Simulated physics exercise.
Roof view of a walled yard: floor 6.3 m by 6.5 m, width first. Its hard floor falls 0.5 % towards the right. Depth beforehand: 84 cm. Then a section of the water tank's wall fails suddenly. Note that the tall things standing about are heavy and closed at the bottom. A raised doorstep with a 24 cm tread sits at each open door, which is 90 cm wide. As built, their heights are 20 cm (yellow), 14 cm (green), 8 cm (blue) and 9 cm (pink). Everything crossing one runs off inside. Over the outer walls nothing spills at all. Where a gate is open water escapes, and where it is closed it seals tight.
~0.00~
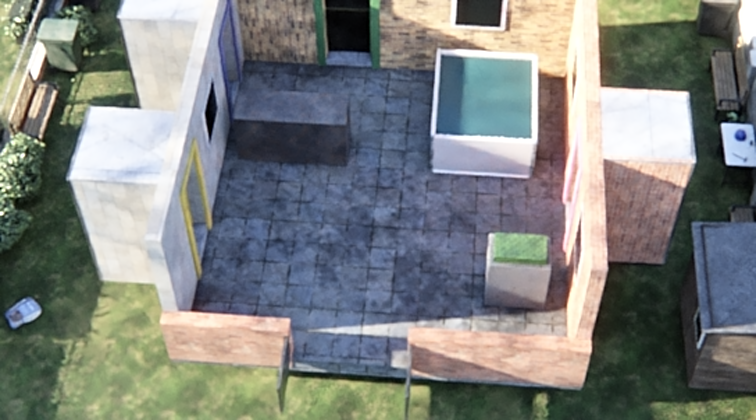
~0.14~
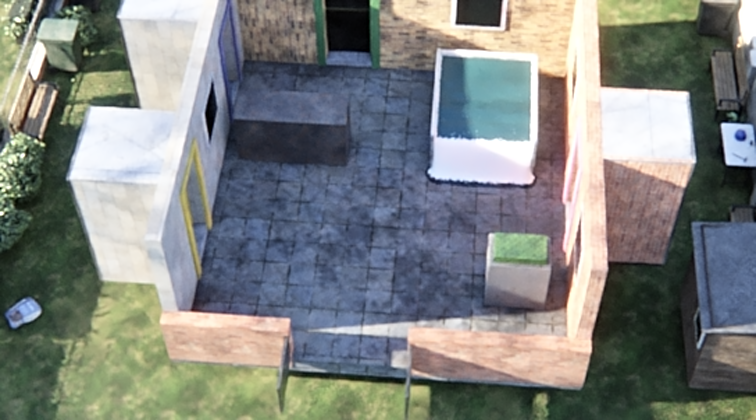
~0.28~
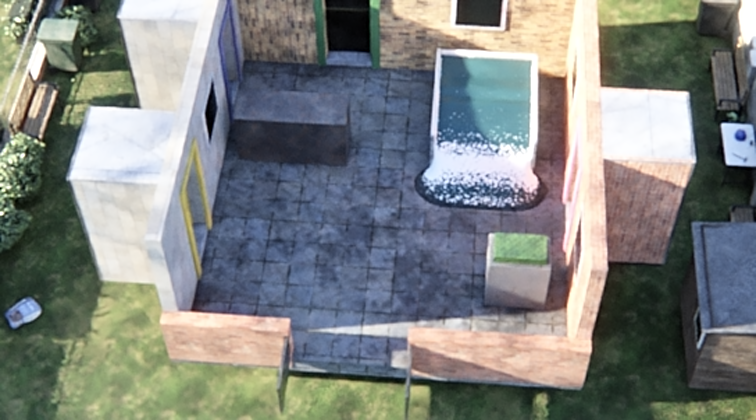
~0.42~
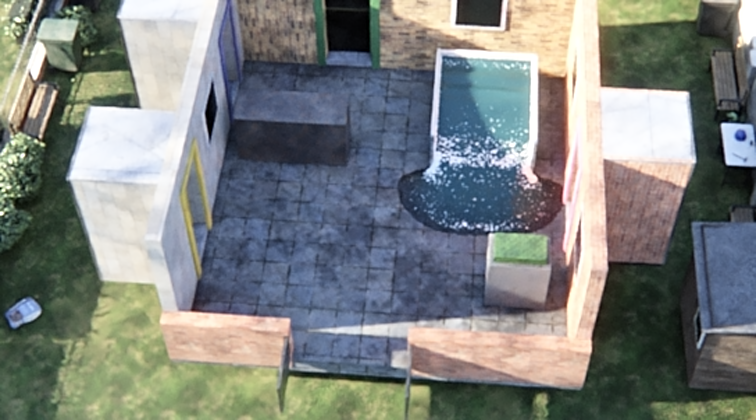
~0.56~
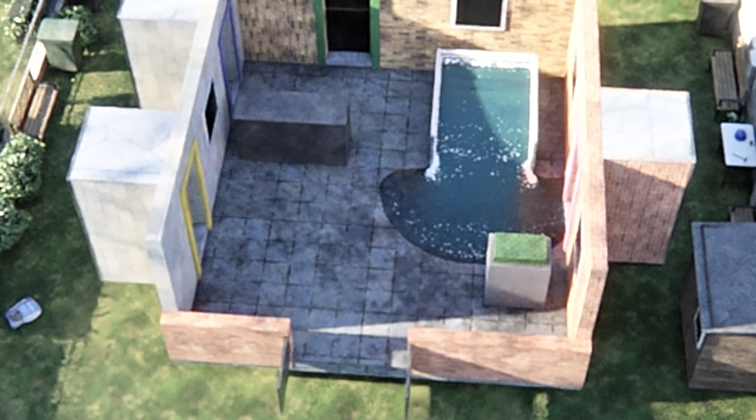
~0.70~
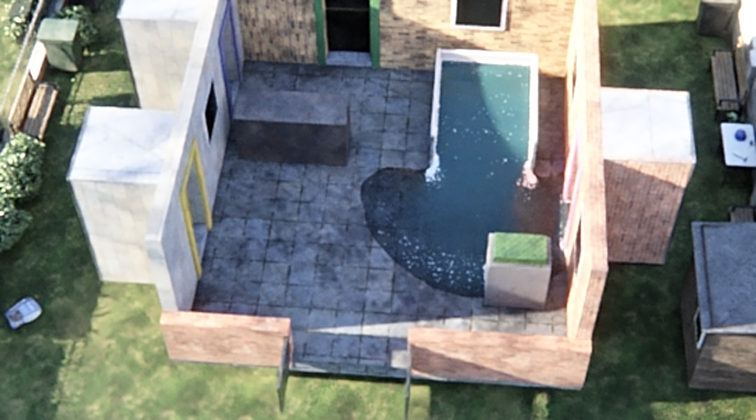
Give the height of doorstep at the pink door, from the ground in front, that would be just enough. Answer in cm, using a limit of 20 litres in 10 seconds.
Close to 21 cm.
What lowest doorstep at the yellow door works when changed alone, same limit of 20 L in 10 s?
Yellow door, minimum about 7.5 cm.
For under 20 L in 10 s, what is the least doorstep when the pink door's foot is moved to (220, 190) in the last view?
7.0 cm.
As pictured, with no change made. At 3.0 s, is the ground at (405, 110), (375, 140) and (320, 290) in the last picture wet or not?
1: Unwetted; 2: Unwetted; 3: Awash.
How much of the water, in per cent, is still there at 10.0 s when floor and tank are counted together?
Some 64 %.
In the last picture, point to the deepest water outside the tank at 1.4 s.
About (558, 265).
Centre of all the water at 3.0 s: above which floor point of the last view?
I'd say around (464, 240).
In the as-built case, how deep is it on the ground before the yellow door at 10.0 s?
Depth: Near 8.0 cm.
After 1.4 s water covers 40 % of the floor, deepest (52 cm) near (558, 265); 18 cm at the pink door, 13 litres in over its 9 cm doorstep.
After 3.0 s water covers 50 % of the floor, deepest (33 cm) near (504, 314); 21 cm at the pink door, 110 litres in over its 9 cm doorstep.
After 10.0 s water covers 90 % of the floor, deepest (11 cm) near (262, 166); 5 cm at the pink door, 181 litres in over its 9 cm doorstep.
At the pink door as built, the water arrived by 0.6 s and peaked near 24 cm at 2.6 s.
Run again over the same 10 s with other heights there, 31 litres in over 19.5 cm, 6 litres over 26 cm. The limit of 20 litres is kept from about 21 cm up.
